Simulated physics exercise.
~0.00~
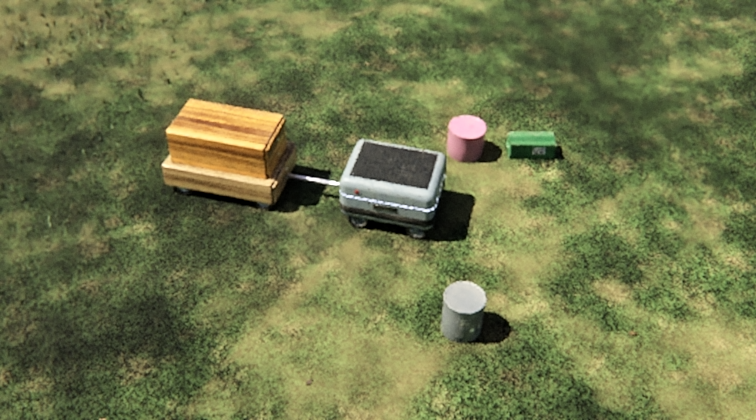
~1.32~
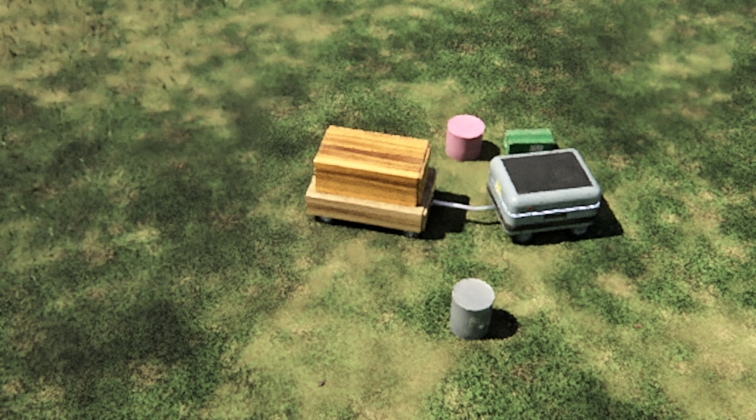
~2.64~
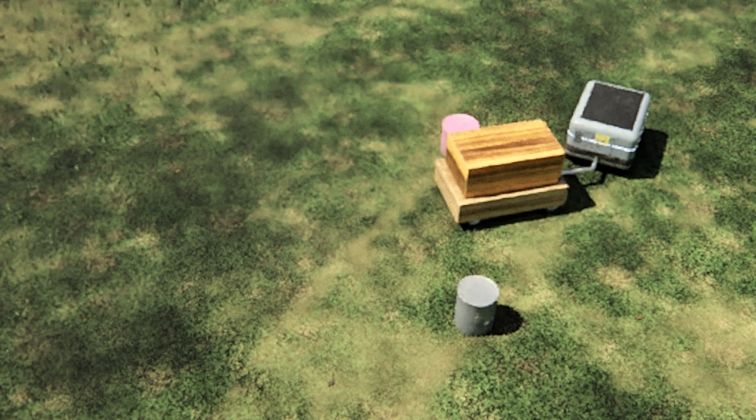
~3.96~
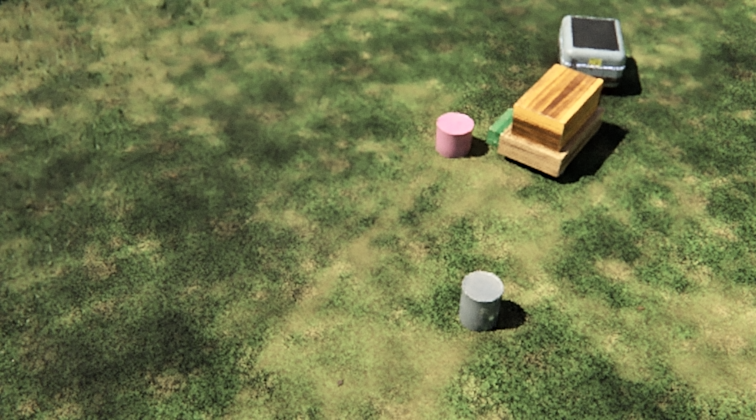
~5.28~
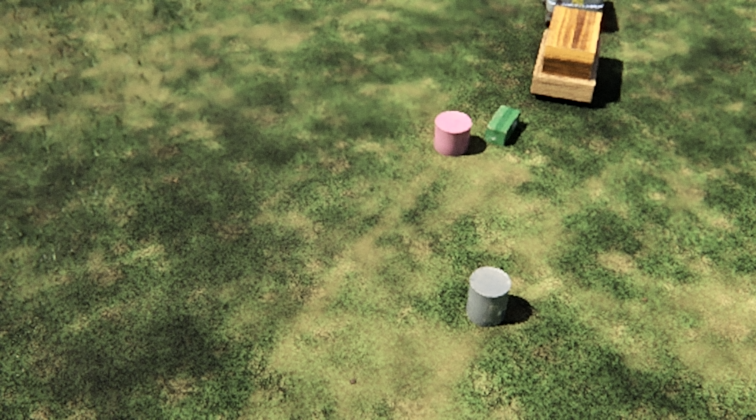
A small grey tug towing a wooden cart drove right across the grass between a pink pail and a grey one, then turned away up the scene; the cart knocked a green box askew, while both pails stayed standing as the train headed off.
